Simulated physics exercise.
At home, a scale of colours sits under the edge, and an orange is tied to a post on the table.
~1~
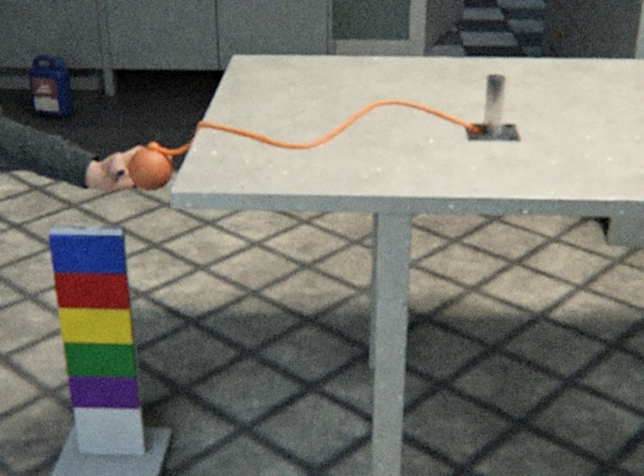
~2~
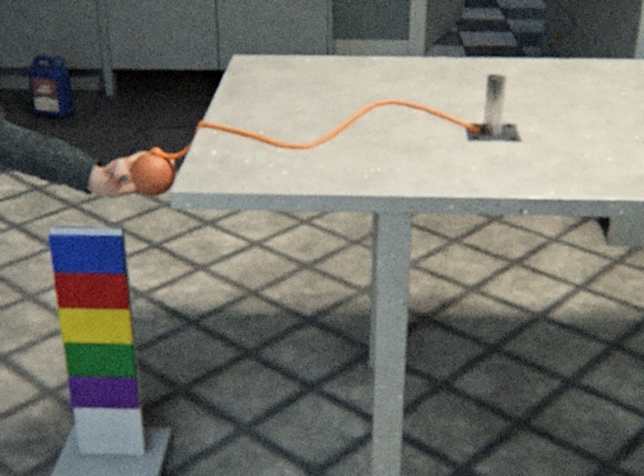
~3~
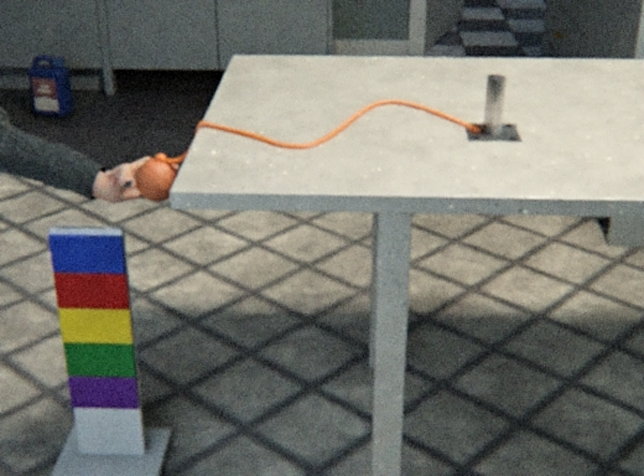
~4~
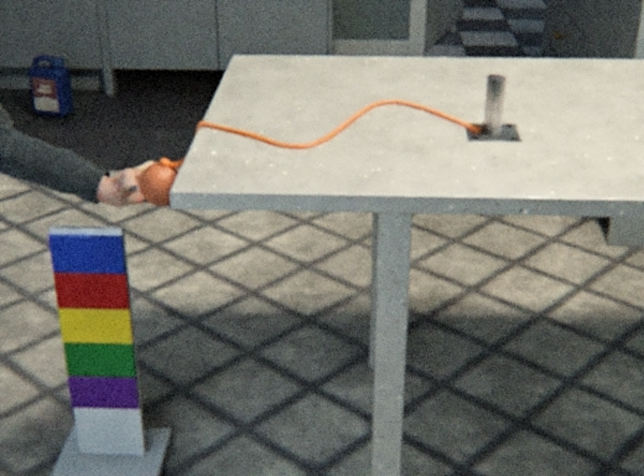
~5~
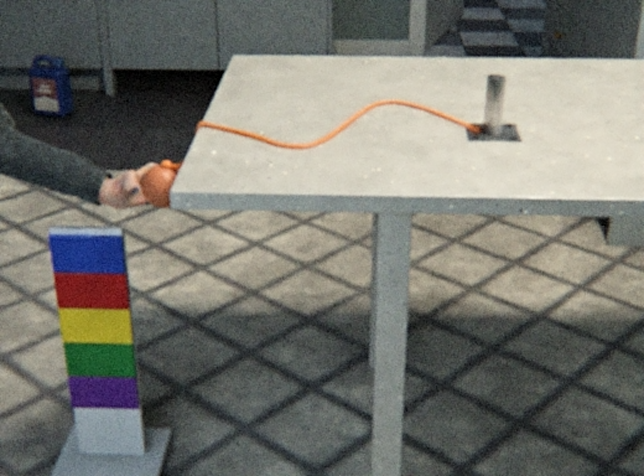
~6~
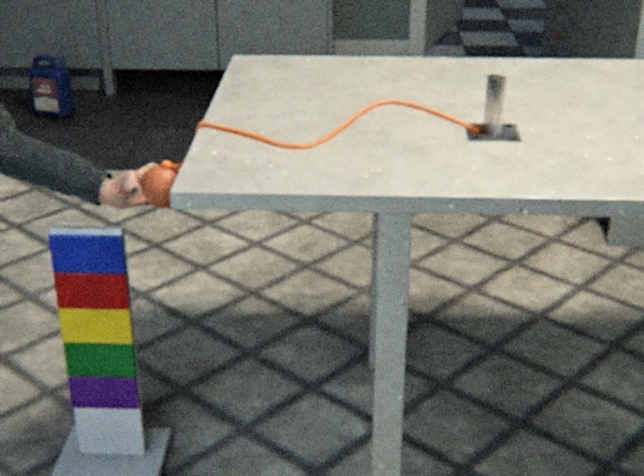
A hand holding an orange ball tied by a cord to a table post, edging slightly right and down beside the tabletop.
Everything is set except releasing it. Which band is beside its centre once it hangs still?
The yellow band.
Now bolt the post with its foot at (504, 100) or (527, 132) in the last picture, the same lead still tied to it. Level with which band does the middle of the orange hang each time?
Red; red.
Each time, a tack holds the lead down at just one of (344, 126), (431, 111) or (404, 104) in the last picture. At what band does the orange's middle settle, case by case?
For the first place it's blue, for the second red, and for the third red.
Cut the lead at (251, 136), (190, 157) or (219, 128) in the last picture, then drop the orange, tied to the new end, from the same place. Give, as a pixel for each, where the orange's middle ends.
In order, roughly (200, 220), (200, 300) and (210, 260).
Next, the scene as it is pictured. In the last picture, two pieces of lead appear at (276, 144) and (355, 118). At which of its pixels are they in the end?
(201, 161) and (286, 123), roughly.
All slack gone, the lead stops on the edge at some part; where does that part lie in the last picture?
About (316, 144).
Soon after, orange near (215, 293); level with red.
Then, orange near (193, 318); level with yellow.
At rest, orange near (207, 317); level with yellow. The lead holds its middle at yellow.
